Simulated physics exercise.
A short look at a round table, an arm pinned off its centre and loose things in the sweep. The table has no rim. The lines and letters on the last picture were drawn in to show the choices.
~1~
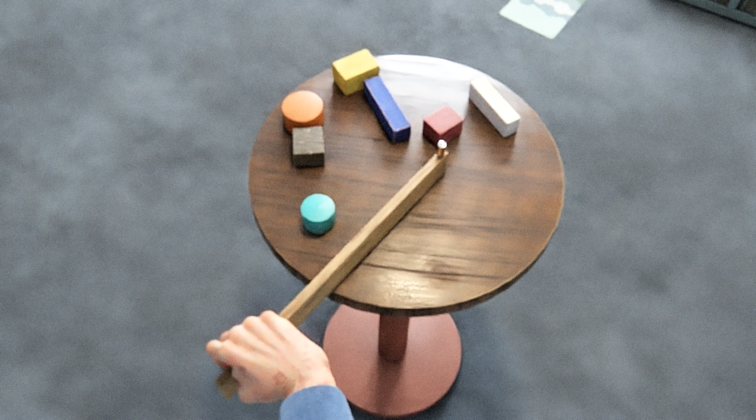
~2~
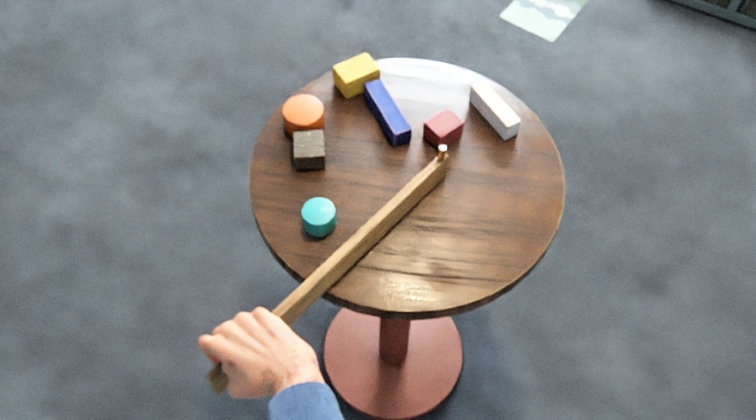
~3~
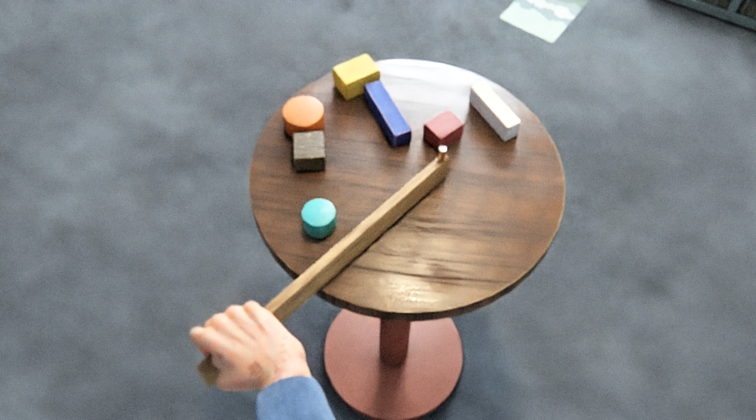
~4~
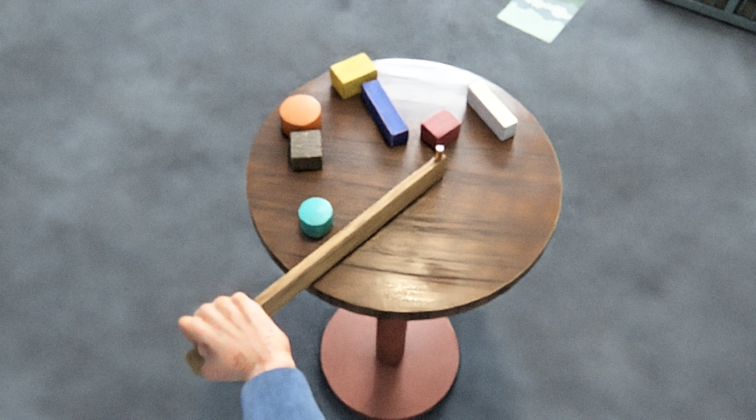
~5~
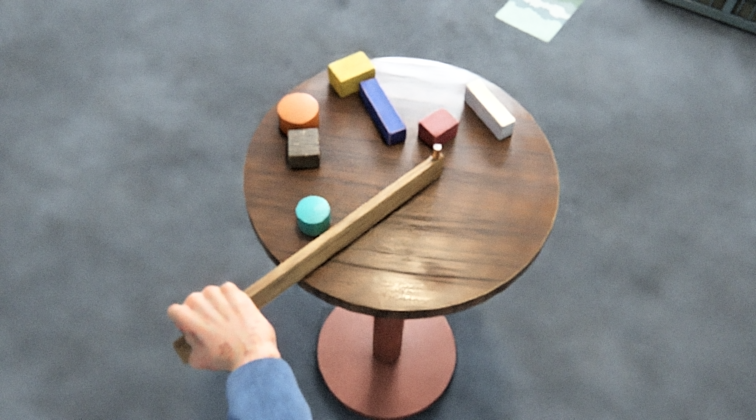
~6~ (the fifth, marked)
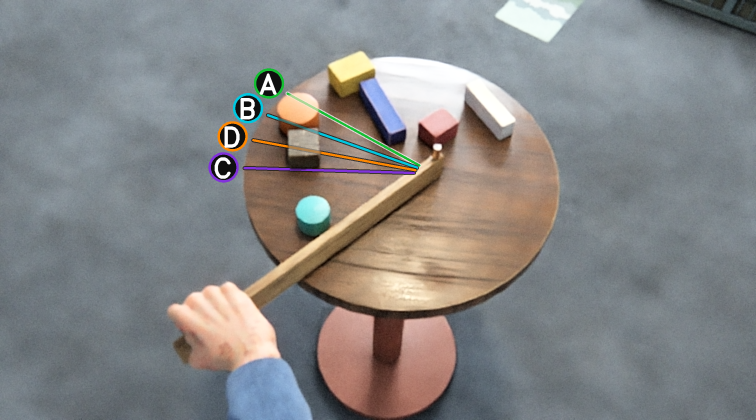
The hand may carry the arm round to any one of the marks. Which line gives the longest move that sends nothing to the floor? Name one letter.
No farther than D.
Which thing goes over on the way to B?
The orange tin.
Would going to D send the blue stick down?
No.
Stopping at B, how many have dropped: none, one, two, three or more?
In all, one.
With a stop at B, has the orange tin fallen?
Yes.
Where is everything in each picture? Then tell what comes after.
In the first picture, turquoise tin (318, 214); orange tin (303, 114); yellow block (356, 72).
In the second picture, arm (373, 223); red block (443, 129).
In the third picture, arm (370, 222); blue stick (387, 113).
In the fourth picture, arm (364, 218); turquoise tin (316, 217).
In the fifth picture, arm (358, 214); yellow block (352, 74); red block (438, 129); black block (304, 149).
On the marked copy, A at (351, 128); B at (341, 141); C at (329, 170); D at (333, 155).
With D. Early on, arm (338, 188); turquoise tin (301, 194); yellow block (352, 75).
Further on, arm (332, 158); orange tin (300, 103); turquoise tin (290, 156).
At the end, arm (335, 139); orange tin (305, 79); black block (303, 106); nothing has fallen.
As for the rest, A drops the orange tin and black block; B drops the orange tin; C is safe but short.
